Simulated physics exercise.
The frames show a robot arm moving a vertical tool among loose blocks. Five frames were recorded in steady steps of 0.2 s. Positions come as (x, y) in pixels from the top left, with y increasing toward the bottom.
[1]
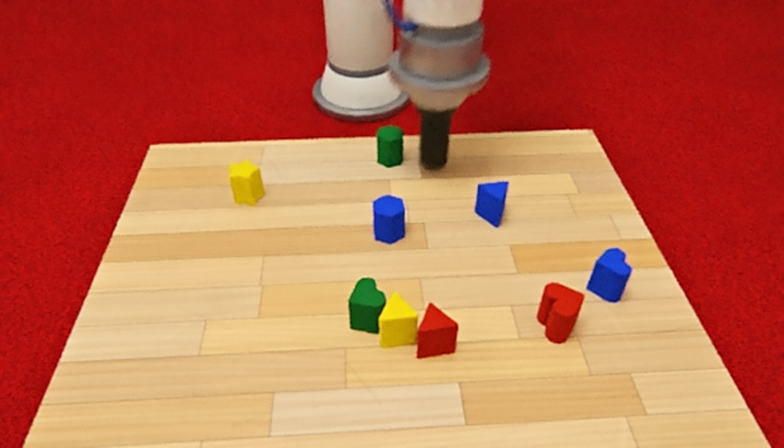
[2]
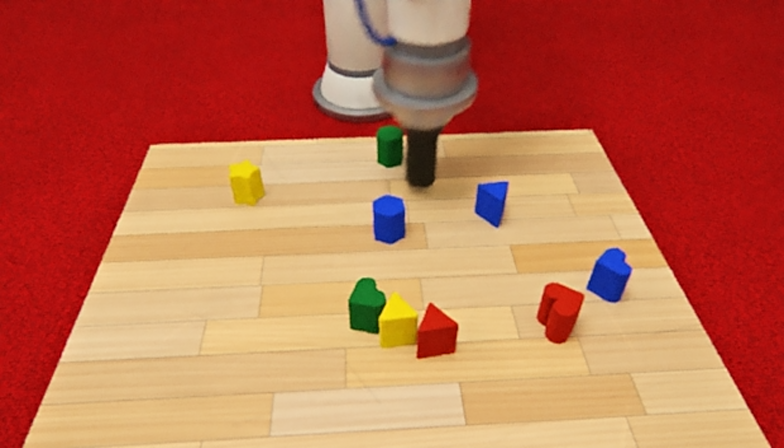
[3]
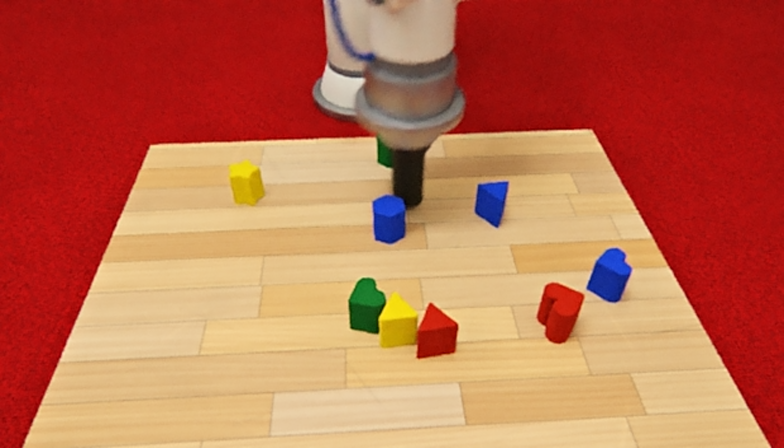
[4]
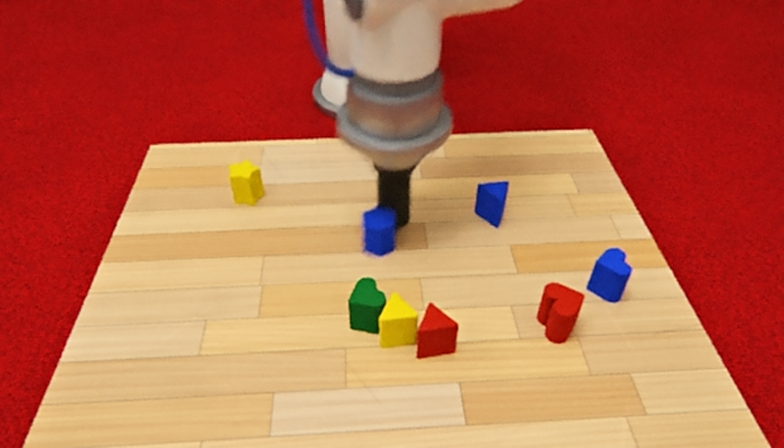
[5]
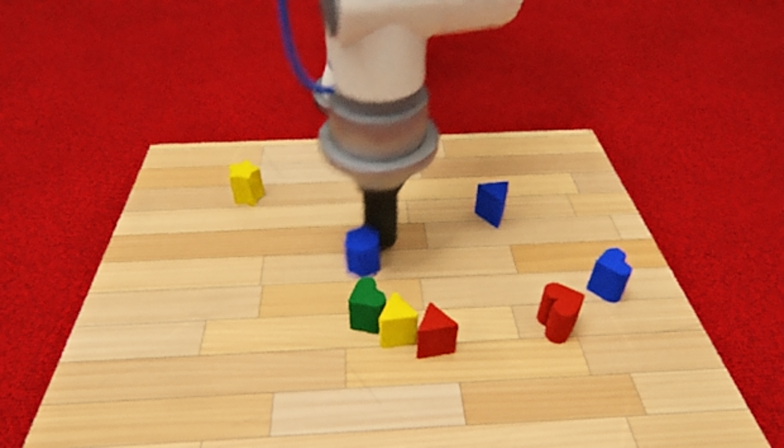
A white and grey robot arm with a dark vertical tool reaches over a pale wooden board on a red surface, seen from a fixed, raised viewpoint. Blue, green, yellow and red blocks lie scattered, with a green heart and yellow and red triangles grouped near the centre. The tool moves forward and left, pushing a blue six-sided block towards the green heart.
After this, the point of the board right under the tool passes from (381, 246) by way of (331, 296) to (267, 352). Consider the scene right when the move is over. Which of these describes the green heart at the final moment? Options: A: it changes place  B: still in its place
B - still in its place.
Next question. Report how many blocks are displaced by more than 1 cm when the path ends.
A single block is moved.
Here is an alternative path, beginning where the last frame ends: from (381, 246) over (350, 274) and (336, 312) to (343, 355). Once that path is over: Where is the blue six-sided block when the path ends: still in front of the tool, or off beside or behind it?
Slid off.
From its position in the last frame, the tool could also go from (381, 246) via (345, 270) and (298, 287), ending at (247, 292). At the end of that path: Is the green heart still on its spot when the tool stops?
I expect so.
The first path, step by step. One third of the way, tool at (347, 271); blue six-sided block at (327, 274), turned 10° anticlockwise.
Two thirds of the way, tool at (310, 306); blue six-sided block at (289, 314), turned 25° anticlockwise.
At the end, tool at (265, 343); blue six-sided block at (248, 359), turned 50° anticlockwise; green heart in place.
